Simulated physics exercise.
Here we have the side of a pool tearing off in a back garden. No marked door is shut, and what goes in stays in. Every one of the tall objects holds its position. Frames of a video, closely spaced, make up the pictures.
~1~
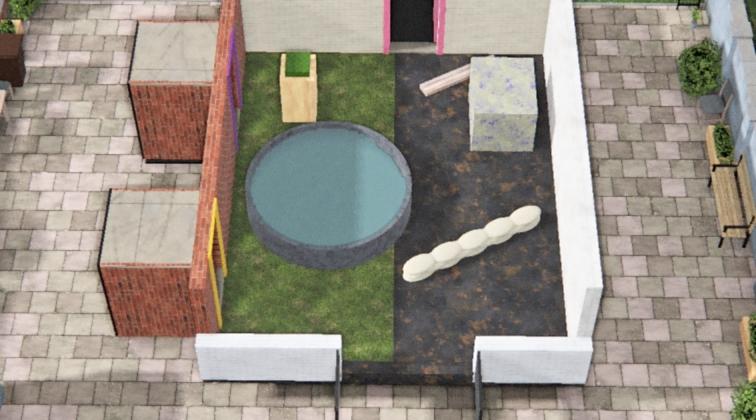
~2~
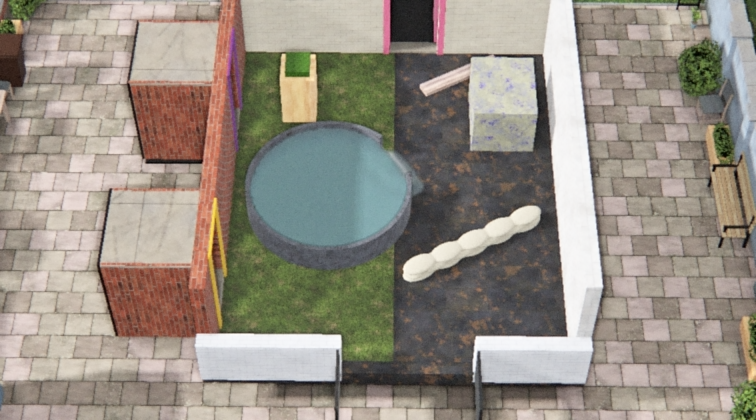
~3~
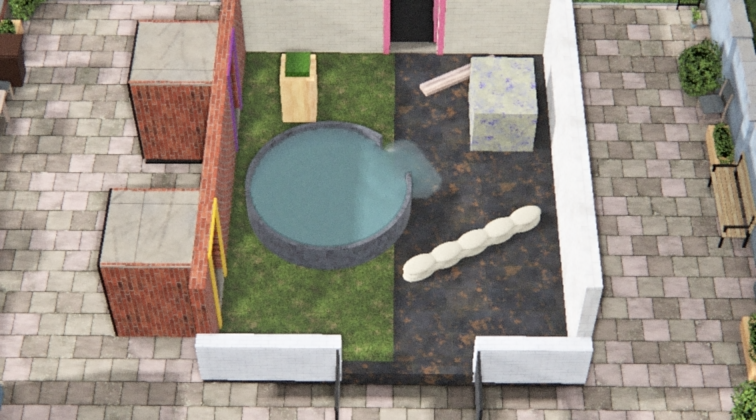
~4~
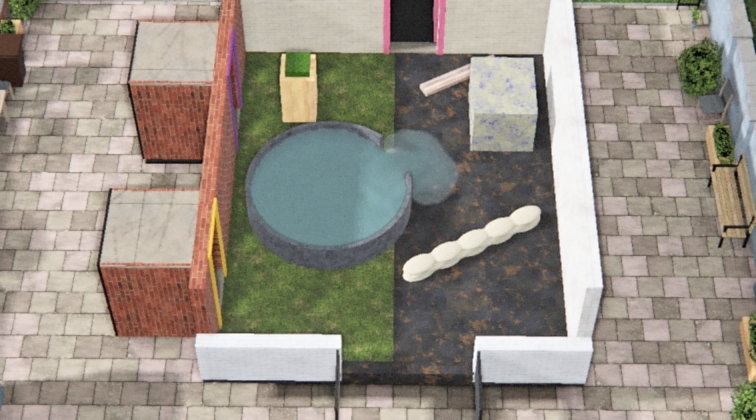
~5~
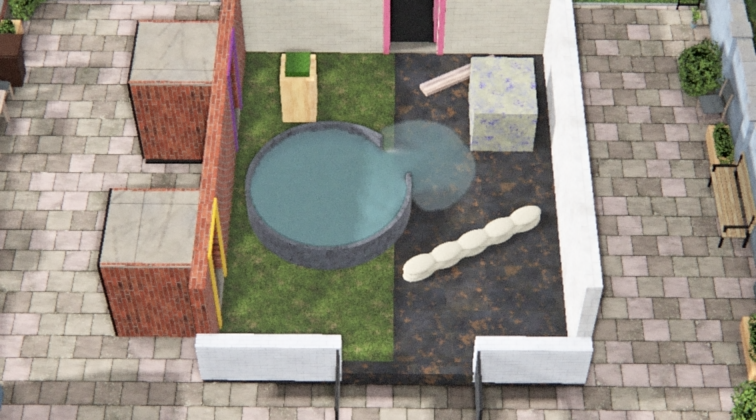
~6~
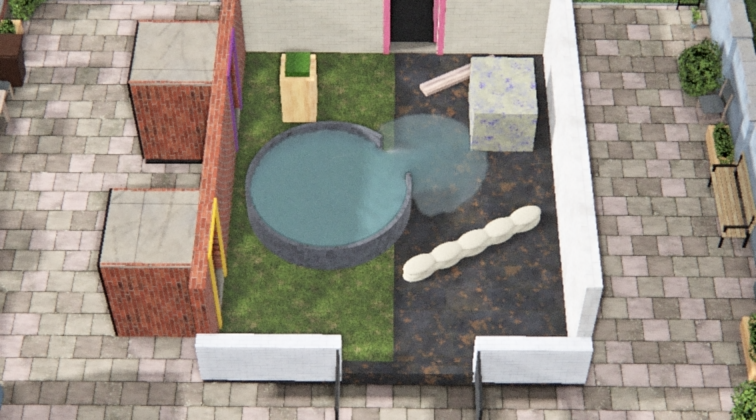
The right side of a round pool in a walled back garden broke open, and water poured out through the gap, fanning across the dark ground toward the pale block while everything else stayed put.
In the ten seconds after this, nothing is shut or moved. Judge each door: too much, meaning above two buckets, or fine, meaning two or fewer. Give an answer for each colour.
Yellow door: Fine, pink door: Too much, purple door: Fine.
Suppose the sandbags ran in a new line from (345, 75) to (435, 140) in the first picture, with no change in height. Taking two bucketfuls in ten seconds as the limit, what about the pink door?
The pink one tops it.
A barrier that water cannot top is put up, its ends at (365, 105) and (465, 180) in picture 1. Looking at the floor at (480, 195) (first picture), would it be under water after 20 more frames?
There: Awash.
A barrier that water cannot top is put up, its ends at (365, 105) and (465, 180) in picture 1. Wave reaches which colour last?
My pick is the one in yellow.
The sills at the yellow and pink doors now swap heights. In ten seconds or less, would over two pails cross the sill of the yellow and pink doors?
Then: The yellow one is under; the pink one stays under.
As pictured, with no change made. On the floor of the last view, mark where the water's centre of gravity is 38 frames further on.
(399, 169).
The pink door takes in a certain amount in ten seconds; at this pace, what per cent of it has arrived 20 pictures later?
Share at that point: Roughly 35 %.
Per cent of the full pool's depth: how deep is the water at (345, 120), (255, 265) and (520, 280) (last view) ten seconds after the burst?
At the three places, in the order asked: Around 18, 0 and 4 per cent.
A moment on, water covers 20 % of the floor; the yellow door not reached, the pink door not reached, the purple door not reached.
Next, water covers 30 % of the floor; the yellow door not reached, the pink door wet at the sill, nothing in, the purple door not reached.
Then, water covers 40 % of the floor; the yellow door not reached, the pink door over two buckets in, the purple door not reached.
Later, water covers 65 % of the floor; the yellow door not reached, the pink door far over two buckets in, the purple door not reached.
In the end, water covers 85 % of the floor; the yellow door not reached, the pink door far over two buckets in, the purple door under two buckets in.
